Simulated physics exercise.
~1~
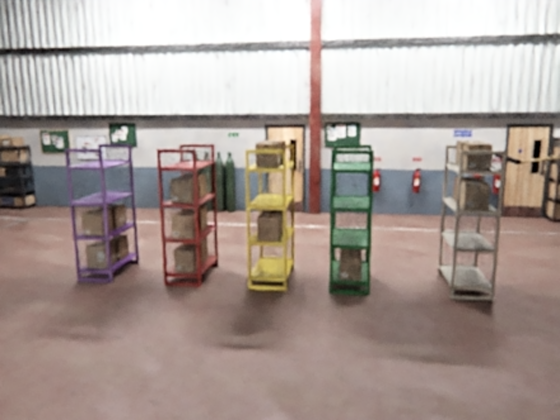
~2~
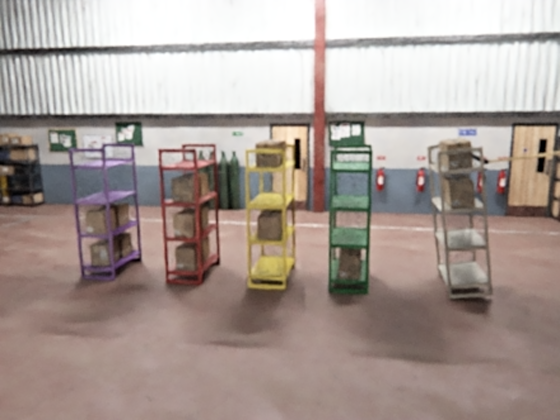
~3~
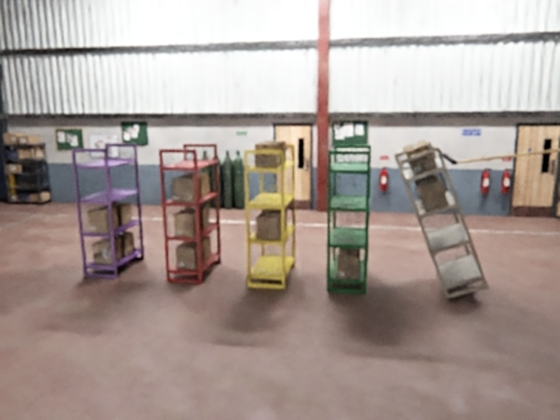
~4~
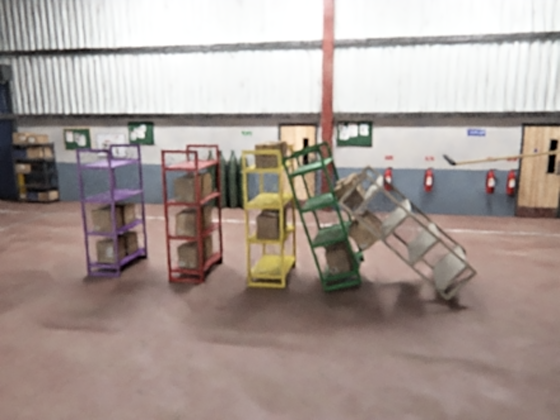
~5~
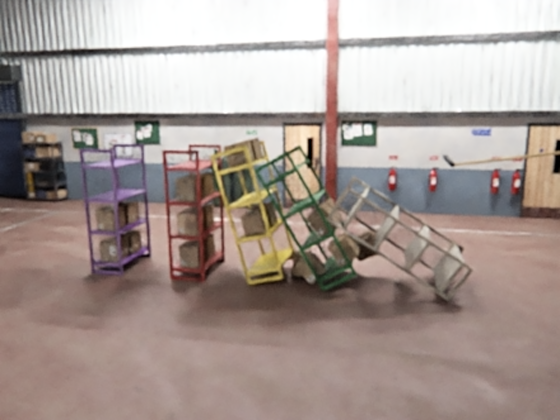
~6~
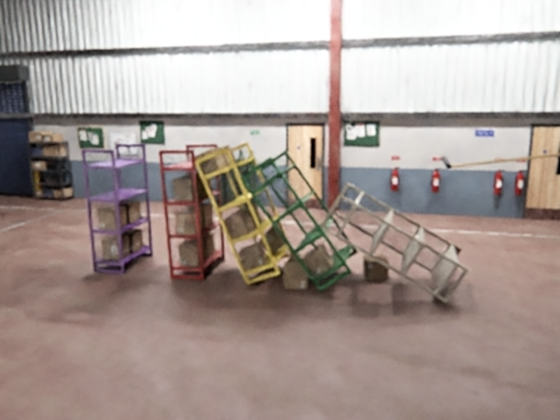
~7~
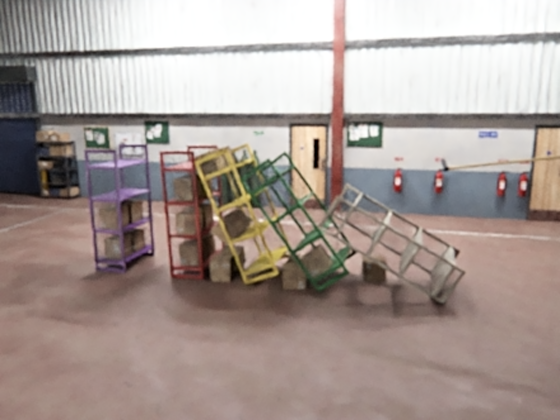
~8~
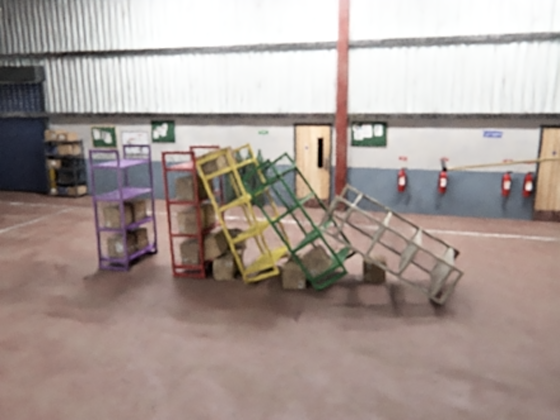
In a warehouse with a reddish floor and corrugated upper walls, seen from the front by a slowly drifting camera, five open racks stand in a row, purple, red, yellow, green and grey from left to right, holding brown cartons. A pole reaching in from the right tips the grey rack leftward, then stays back as it falls against the green one. The green rack leans into the yellow, which tilts onto the red, while cartons spill to the floor. The three racks settle aslant, and the red and purple ones remain standing.
